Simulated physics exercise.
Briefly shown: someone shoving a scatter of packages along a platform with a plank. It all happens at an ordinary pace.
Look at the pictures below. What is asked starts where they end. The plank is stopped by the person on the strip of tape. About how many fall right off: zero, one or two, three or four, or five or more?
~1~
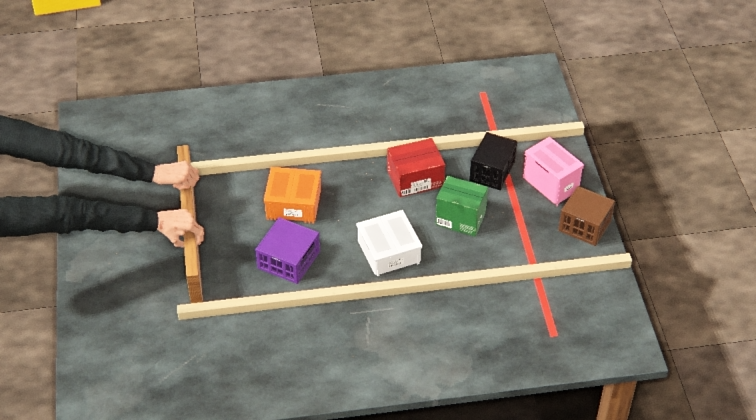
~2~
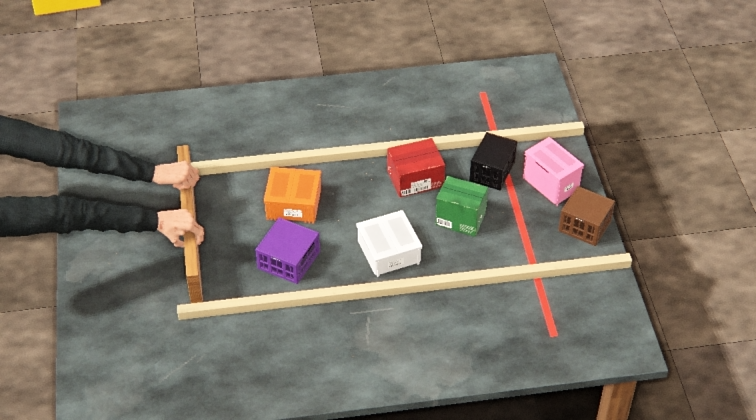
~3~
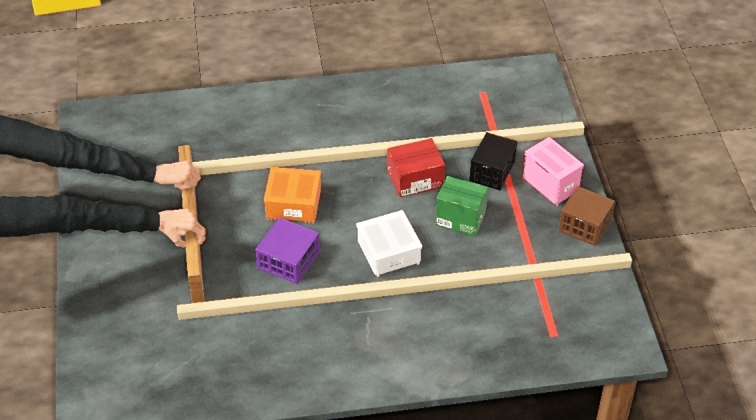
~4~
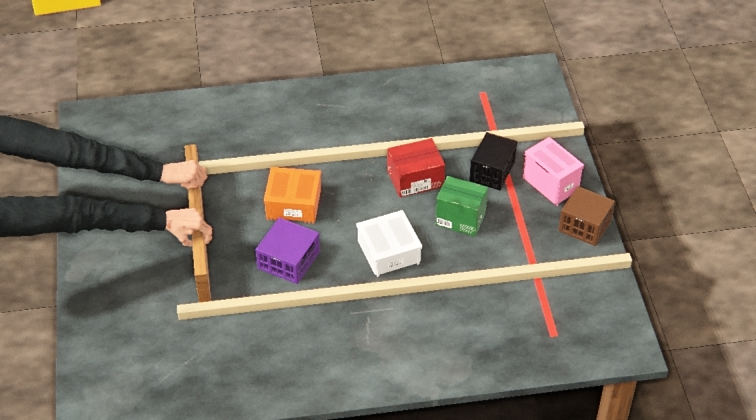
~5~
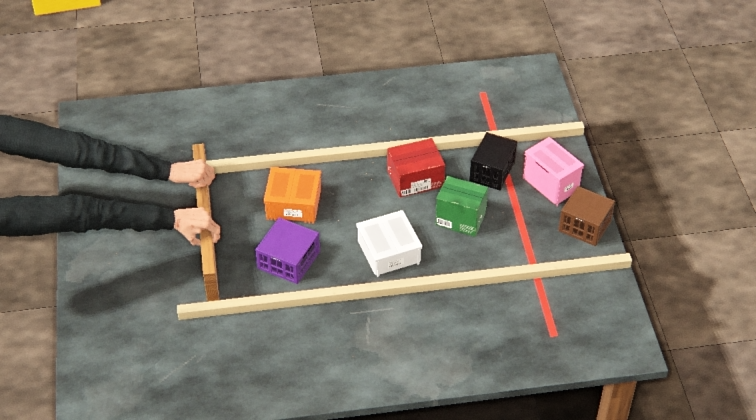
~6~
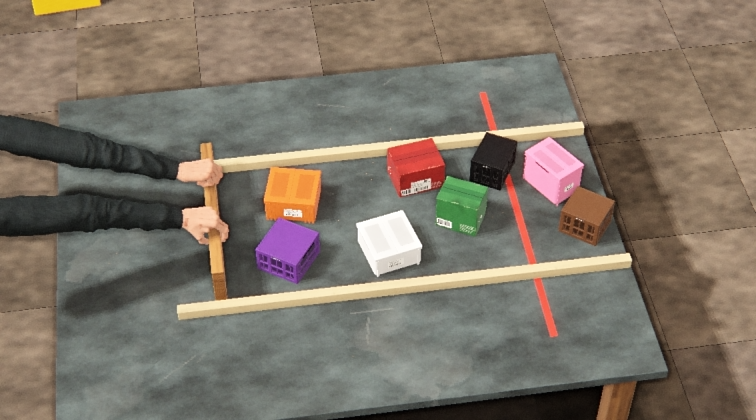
The edge claims three or four.
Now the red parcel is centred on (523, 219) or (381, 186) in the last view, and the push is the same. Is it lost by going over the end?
Taking the two places in turn, it drops; holds.
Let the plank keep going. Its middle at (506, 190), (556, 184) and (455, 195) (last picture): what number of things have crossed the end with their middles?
Over the end: 3, 6, 0.
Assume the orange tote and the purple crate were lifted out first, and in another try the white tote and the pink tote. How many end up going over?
The number fallen is 0, and in the other try 1.
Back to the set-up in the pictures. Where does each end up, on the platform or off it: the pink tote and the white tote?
I'd say the pink tote ends up down, while the white tote stays where it is.
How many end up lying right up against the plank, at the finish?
The count in contact is 2.
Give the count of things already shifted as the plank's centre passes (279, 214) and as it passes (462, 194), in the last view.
At first I count 2, and then 8.
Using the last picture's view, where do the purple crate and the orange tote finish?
Taking them in turn, first comes (545, 211), then (533, 165).
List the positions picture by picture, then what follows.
The first frame shows brown crate (587, 216); pink tote (553, 172); black crate (493, 161); plank (190, 224); tape (516, 205).
The second frame shows pink tote (553, 172); plank (190, 224).
The third frame shows black crate (493, 161); white tote (389, 243).
The fourth frame shows brown crate (587, 216); green box (461, 206).
The fifth frame shows pink tote (553, 172); purple crate (288, 251).
The sixth frame shows brown crate (587, 216); pink tote (553, 172); black crate (493, 161); plank (214, 222); tape (516, 205).
A little later, none off yet; brown crate at rest near (587, 216); pink tote at rest near (553, 172); black crate at rest near (493, 161).
When it is over, the number that fall off is three or four; down, black crate, pink tote and brown crate.
